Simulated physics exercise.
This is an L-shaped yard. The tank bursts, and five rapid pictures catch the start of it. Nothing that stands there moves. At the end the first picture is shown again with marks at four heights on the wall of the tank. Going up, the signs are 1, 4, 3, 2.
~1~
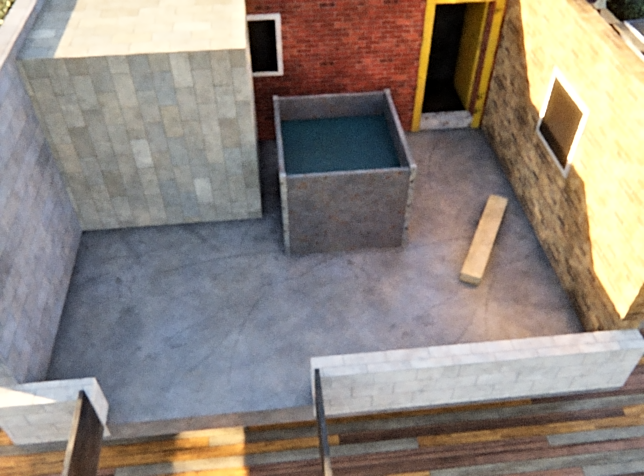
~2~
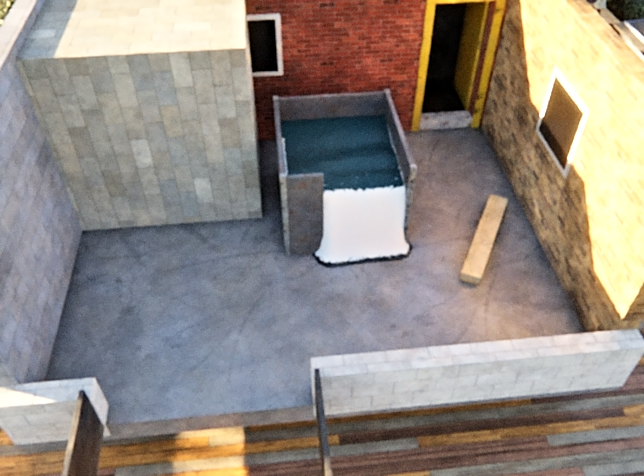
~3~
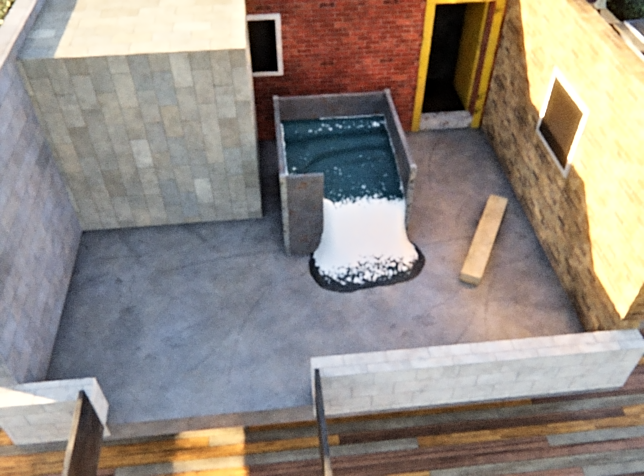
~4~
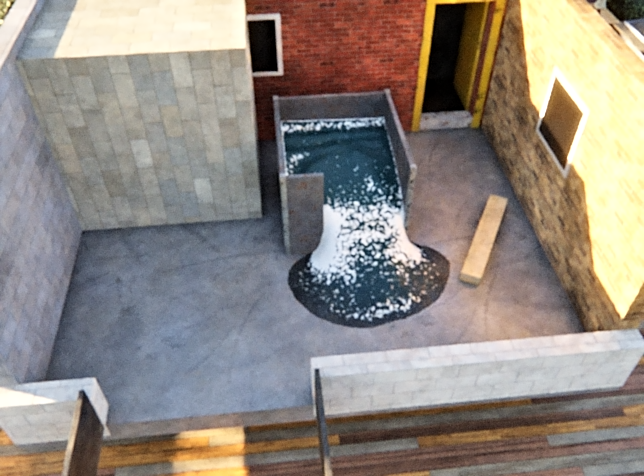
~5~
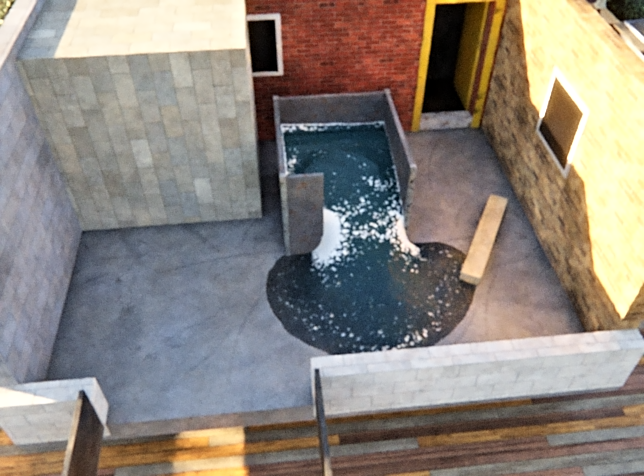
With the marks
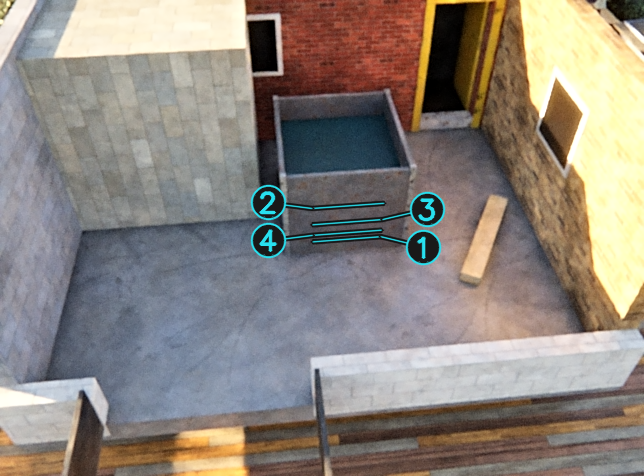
A walled concrete yard, seen from high above by a still camera, lies between pale stone walls on the left and a sunlit tan stone wall on the right. A grey tank of dark teal water stands near the red brick back wall and yellow doorway, with a wooden beam to its right. Part of the tank's front opens and white, foaming water pours out, spreading forward in a widening dark pool that reaches the beam.
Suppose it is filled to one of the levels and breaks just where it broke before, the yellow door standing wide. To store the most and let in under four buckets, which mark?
Take 2.
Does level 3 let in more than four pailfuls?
No.
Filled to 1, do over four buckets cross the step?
No, that is safe.
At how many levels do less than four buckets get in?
All four.
On the marked copy, 1 at (347, 239); 2 at (348, 205); 3 at (347, 222); 4 at (347, 232); from the bottom up 1, 4, 3, 2.
For level 1, nothing gets over.
For level 2, a bucket or two gets in.
For level 3, nothing gets over.
For level 4, nothing gets over.
